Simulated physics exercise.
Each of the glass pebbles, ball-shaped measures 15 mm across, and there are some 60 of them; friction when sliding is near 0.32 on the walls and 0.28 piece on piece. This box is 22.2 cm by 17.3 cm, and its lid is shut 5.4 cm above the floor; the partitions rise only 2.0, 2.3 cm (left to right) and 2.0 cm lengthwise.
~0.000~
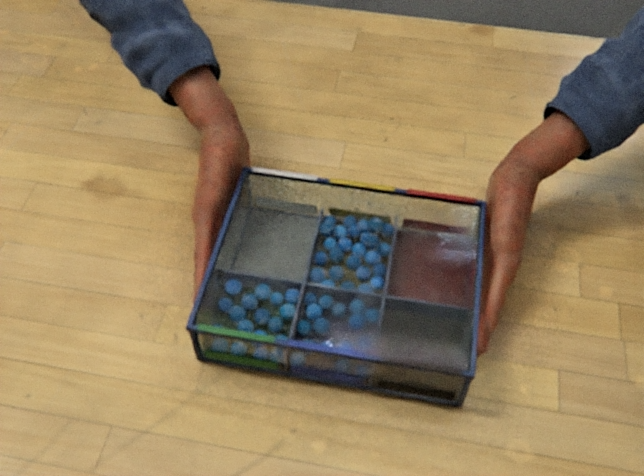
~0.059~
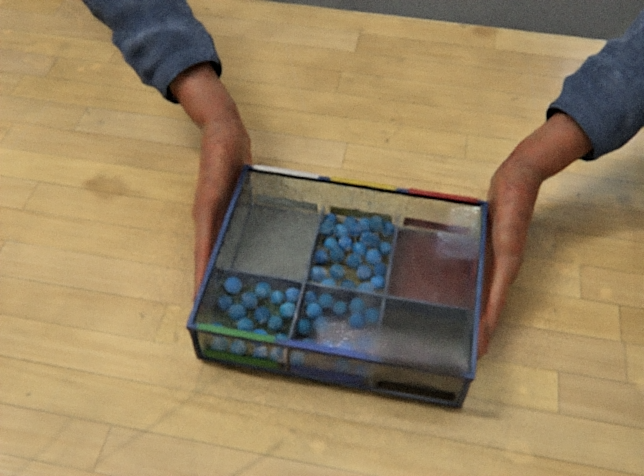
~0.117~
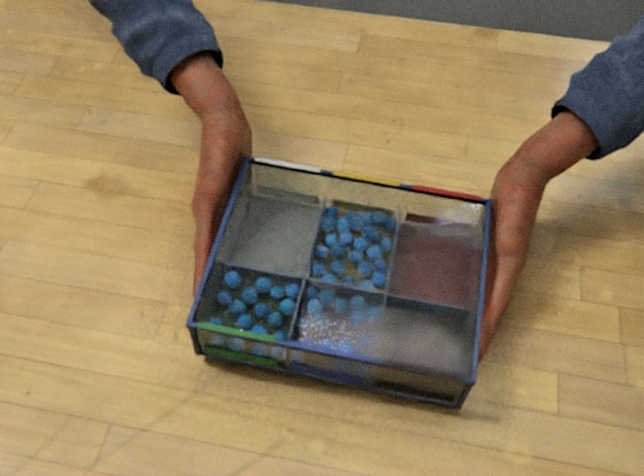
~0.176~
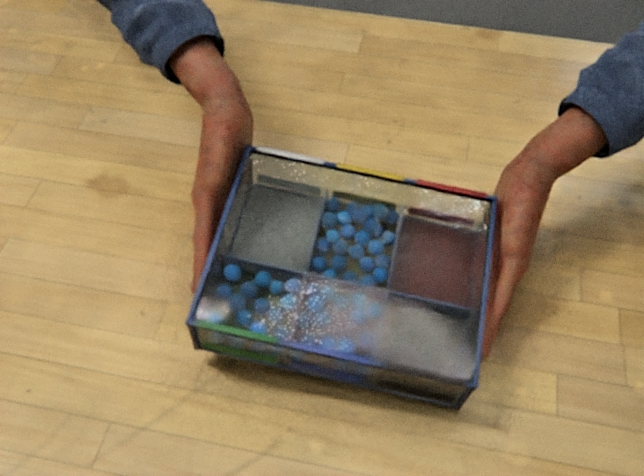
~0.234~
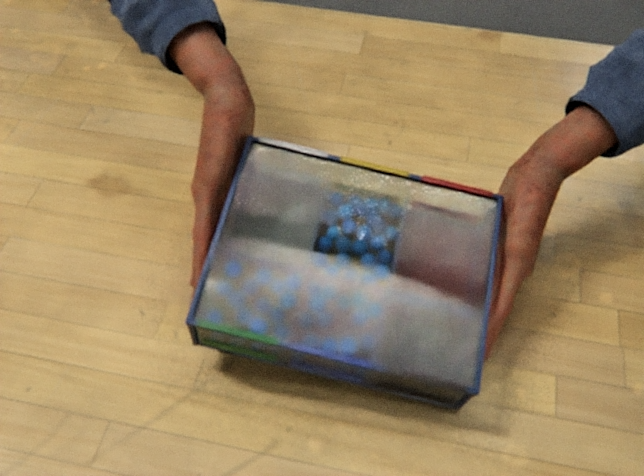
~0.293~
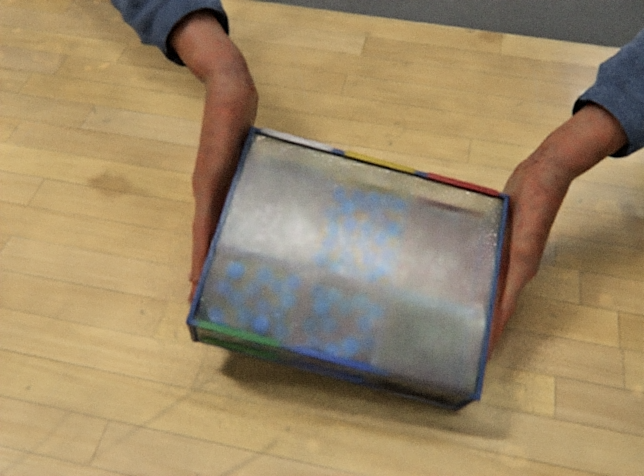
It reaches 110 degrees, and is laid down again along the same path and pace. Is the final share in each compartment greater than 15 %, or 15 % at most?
Result: Red compartment: Fails to beat the threshold, blue compartment: Beats the threshold, green compartment: Fails to beat the threshold, yellow compartment: Fails to beat the threshold, white compartment: Fails to beat the threshold, black compartment: Beats the threshold.
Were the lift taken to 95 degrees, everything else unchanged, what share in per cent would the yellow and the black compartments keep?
Yellow: 5; black: 60 (per cent).
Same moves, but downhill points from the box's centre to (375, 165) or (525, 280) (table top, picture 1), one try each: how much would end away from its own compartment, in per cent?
About 75 per cent on the first try and 100 per cent on the second.
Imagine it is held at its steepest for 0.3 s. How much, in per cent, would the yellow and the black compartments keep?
Yellow keeps 0% and black keeps 70%.
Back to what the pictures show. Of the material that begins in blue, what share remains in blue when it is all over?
Around 40 per cent of it.
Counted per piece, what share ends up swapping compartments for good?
Near 85 in a hundred.
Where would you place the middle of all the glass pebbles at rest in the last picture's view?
Roughly (400, 354).
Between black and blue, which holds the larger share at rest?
Black comes out ahead.
After 1.67 s, tilt 110 degrees; blue 35 %, green 15 %, yellow 5 %, black 40 %.
After 2.58 s, tilt 50 degrees; blue 35 %, green 5 %, black 60 %.
Then, at 3.49 s, tilt 0 degrees; blue 30 %, green 5 %, black 65 %.
By 4.3 s all is still; red 0 %, blue 30 %, green 5 %, yellow 0 %, white 0 %, black 65 %.
